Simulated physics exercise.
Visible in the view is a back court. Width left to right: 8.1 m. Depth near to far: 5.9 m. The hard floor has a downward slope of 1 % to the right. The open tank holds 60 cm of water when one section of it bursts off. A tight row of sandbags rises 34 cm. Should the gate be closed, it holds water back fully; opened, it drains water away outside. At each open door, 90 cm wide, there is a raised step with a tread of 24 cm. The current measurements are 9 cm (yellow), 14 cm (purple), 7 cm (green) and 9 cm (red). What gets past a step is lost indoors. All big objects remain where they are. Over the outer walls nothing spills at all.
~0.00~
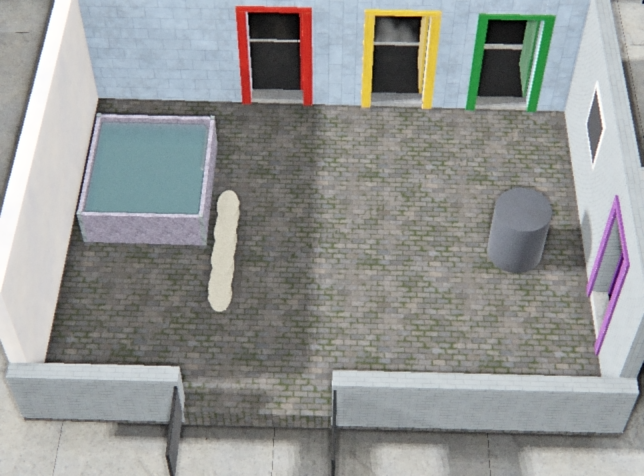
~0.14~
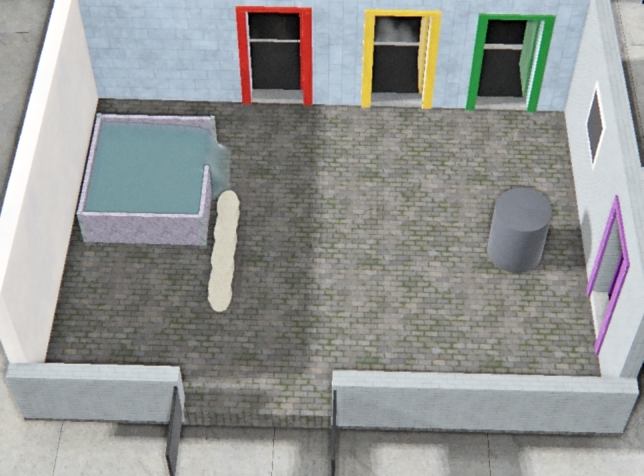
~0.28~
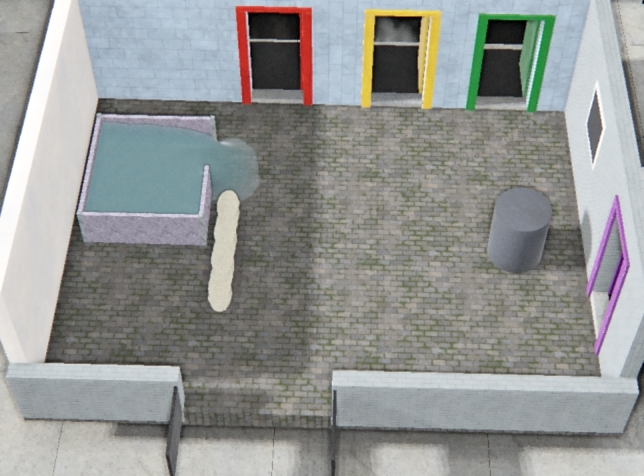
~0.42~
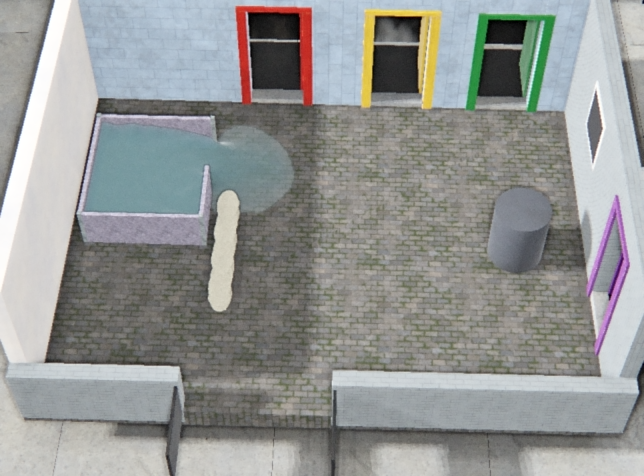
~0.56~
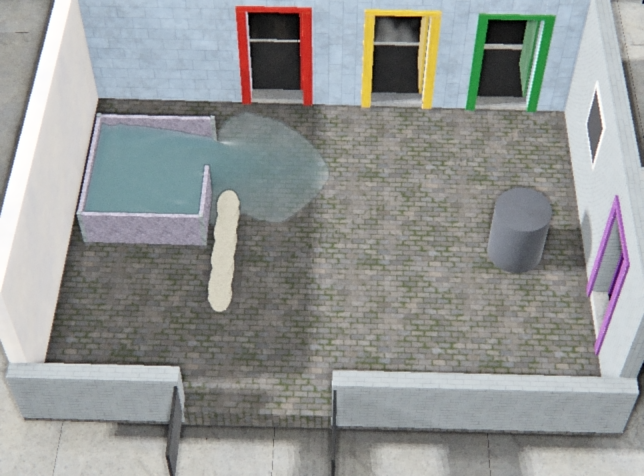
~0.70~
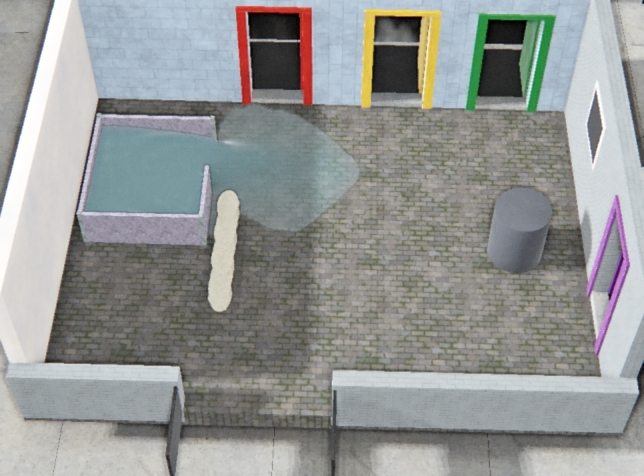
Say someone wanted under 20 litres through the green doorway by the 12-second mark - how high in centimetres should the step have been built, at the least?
They should have built it at least 11.5 cm high.
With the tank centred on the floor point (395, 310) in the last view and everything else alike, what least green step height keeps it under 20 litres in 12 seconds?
I'd put it at close to 9.5 cm.
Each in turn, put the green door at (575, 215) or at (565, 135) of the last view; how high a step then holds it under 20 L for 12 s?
About 13.0 cm, then about 23 cm.
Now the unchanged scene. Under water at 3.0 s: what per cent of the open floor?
I'd estimate about 45 percent.
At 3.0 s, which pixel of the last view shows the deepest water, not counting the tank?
Check close to (557, 124).
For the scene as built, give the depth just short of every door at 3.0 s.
In cm: Yellow 10, purple 0, green 7, red 9.
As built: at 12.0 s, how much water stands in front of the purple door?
Roughly 8.0 cm deep.
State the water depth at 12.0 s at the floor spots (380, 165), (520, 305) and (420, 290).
Around 4 cm, 4 cm and 4 cm.
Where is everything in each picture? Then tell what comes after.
The first frame shows still water, 60 cm deep, in the open tank at (149, 168); the green door at (508, 67) is dry.
In the second frame, water pours out at (210, 163) and has run 0.3 m, to (224, 191); about 5 cm deep outside, 60 cm at the back.
In the third frame, the front is at (254, 184), 0.7 m from the gap at (210, 163); 0.7 m2 of floor is wet, 60 cm left at the back.
In the fourth frame, the gap is at (210, 164), the front 1.3 m out at (287, 185); the back of the open tank holds 60 cm.
In the fifth frame, the front is at (324, 172), 1.9 m from the gap at (210, 163); 2.9 m2 of floor is wet, 54 cm left at the back.
In the sixth frame, the gap is at (210, 163), the front 2.4 m out at (353, 179); the back of the open tank holds 50 cm; the green door at (508, 67), 5.1 m from the gap, is still 2.9 m from the nearest water.
After 1.4 s water covers 25 % of the floor, deepest (30 cm) near (227, 169); it has not reached the green door.
After 3.0 s water covers 45 % of the floor, deepest (32 cm) near (557, 124); 7 cm at the green door, 0 litres in over its 7 cm step.
After 12.0 s water covers 80 % of the floor, deepest (10 cm) near (582, 408); 7 cm at the green door, 84 litres in over its 7 cm step.
At the green door as built, the water arrived by 2.0 s and peaked near 14 cm at 6.0 s.
Run again over the same 12 s with other heights there, 32 litres in over 10 cm, 7 litres over 13.5 cm. The limit of 20 litres is kept from about 11.5 cm up.
